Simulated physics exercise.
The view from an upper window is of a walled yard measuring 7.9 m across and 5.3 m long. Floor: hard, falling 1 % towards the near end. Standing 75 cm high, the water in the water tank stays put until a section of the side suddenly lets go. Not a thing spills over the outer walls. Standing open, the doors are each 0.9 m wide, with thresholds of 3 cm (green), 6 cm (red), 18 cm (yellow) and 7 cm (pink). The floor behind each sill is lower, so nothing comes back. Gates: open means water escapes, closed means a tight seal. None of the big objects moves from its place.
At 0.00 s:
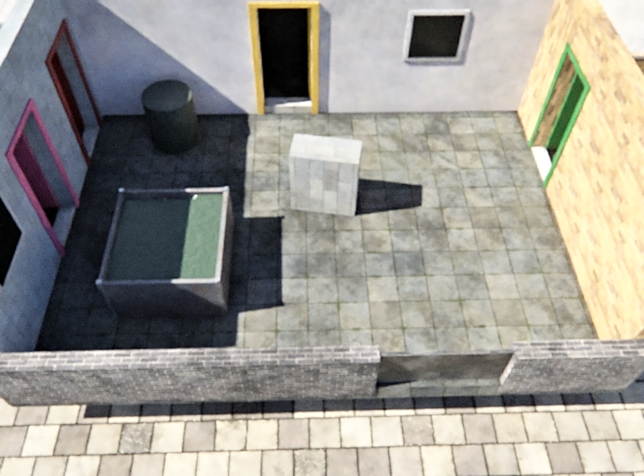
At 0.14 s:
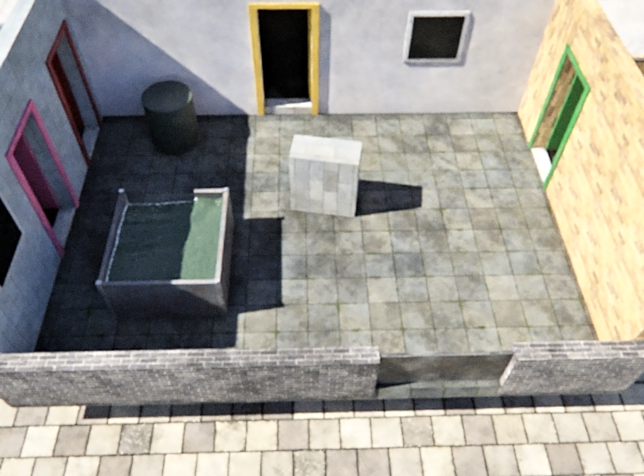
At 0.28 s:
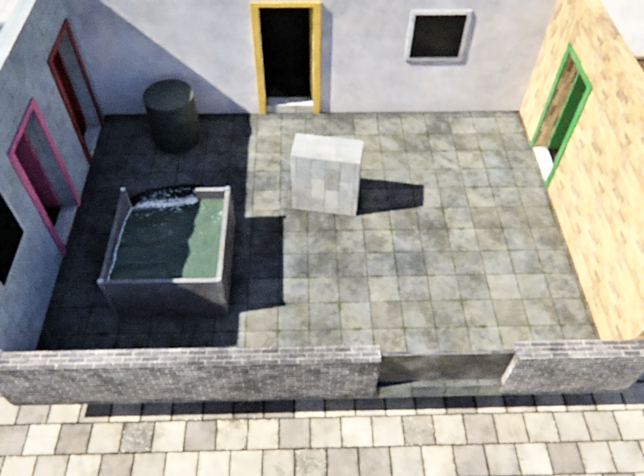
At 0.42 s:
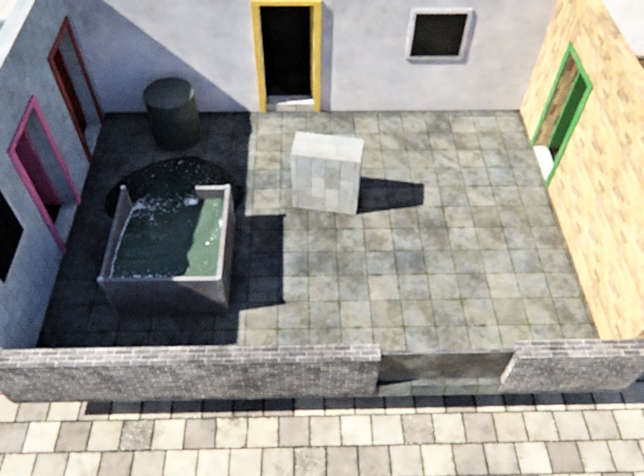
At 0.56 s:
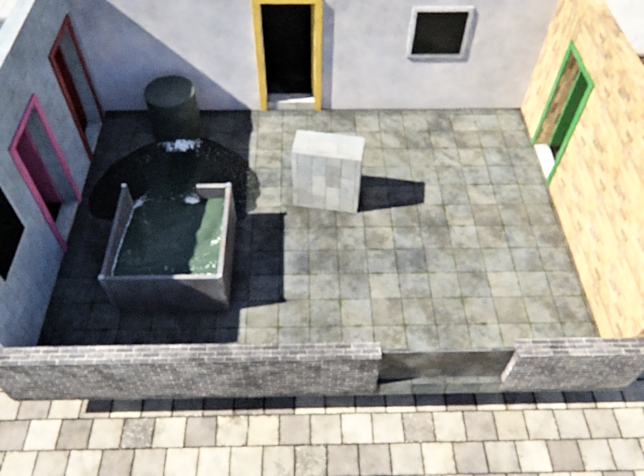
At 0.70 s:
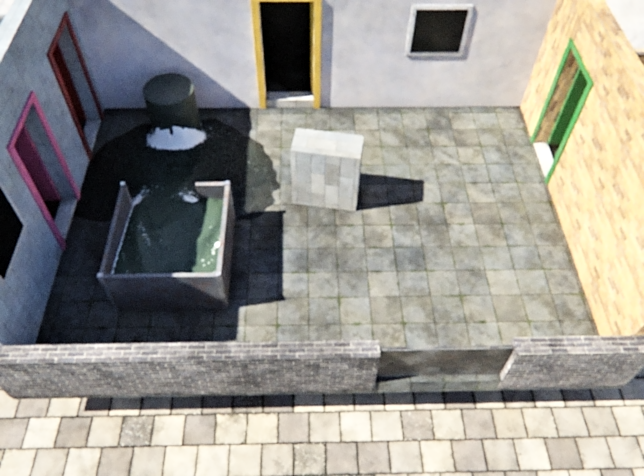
A paved, walled yard is seen from high above its near wall, in sunlight and shadow. A grey tank of green water stands at left before a dark barrel, with a pale block near the centre, red and pink doorways left, yellow at the back, green right. The tank's far side gives way and water pours out, spreading darkly around the barrel and foaming at its base, as the view shifts very slightly.
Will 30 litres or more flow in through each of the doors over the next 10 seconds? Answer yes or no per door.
Green door: Yes, red door: Yes, yellow door: No, pink door: No.
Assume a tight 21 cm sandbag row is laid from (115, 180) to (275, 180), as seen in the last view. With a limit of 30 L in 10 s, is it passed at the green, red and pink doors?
Then the green door is short of it, the red door over the mark, the pink door over the mark.
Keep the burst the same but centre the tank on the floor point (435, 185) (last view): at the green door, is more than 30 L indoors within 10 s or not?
So the green door tops the limit.
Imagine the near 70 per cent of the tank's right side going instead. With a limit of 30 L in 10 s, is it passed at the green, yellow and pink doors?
Against that limit: Green past it, yellow not over, pink not over.
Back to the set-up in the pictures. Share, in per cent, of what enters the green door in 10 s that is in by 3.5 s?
0 per cent, roughly.
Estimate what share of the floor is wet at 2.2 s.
25 %.
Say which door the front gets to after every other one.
That would be the green door, last of all.
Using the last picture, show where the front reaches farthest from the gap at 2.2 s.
Point: Roughly (411, 111) in the last view.
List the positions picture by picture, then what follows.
The water tank at (168, 237) is whole and still, 75 cm deep, in the first picture.
Water pours out on the water tank's far side and has run 0.6 m, to a hidden place; typically 9 cm deep outside, 75 cm at the water tank's back, in the second picture.
The front is at a hidden place, 0.9 m from the gap on the water tank's far side; 0.9 m2 of floor is under water; 75 cm left at the back of the water tank, in the third picture.
The front is at (195, 161), 1.5 m from the gap on the water tank's far side; 2.2 m2 of floor is under water; 68 cm left at the back of the water tank, in the fourth picture.
The front is at (205, 143), 1.9 m from the gap on the water tank's far side; 3.6 m2 of floor is under water; 63 cm left at the back of the water tank, in the fifth picture.
Water pours out on the water tank's far side and has run 2.4 m, to (213, 123); typically 5 cm deep outside, 65 cm at the water tank's back, in the sixth picture.
After 1.4 s water covers 20 % of the floor and is deepest (40 cm) near (103, 119); green door not reached, red door 21 cm at the sill, 7 L in, yellow door 13 cm at the sill, 0 L in, pink door 3 cm at the sill, 0 L in.
After 2.2 s water covers 25 % of the floor and is deepest (34 cm) near (105, 112); green door not reached, red door 26 cm at the sill, 109 L in, yellow door 19 cm at the sill, 1 L in, pink door 3 cm at the sill, 0 L in.
After 3.5 s water covers 40 % of the floor and is deepest (20 cm) near (124, 153); green door 4 cm at the sill, 0 L in, red door 19 cm at the sill, 241 L in, yellow door 11 cm at the sill, 3 L in, pink door 2 cm at the sill, 0 L in.
After 6.0 s water covers 65 % of the floor and is deepest (11 cm) near (95, 146); green door 9 cm at the sill, 47 L in, red door 10 cm at the sill, 327 L in, yellow door 6 cm at the sill, 3 L in, pink door 6 cm at the sill, 0 L in.
After 10.0 s water covers 85 % of the floor and is deepest (10 cm) near (324, 367); green door 5 cm at the sill, 83 L in, red door 4 cm at the sill, 337 L in, yellow door 2 cm at the sill, 3 L in, pink door 4 cm at the sill, 0 L in.
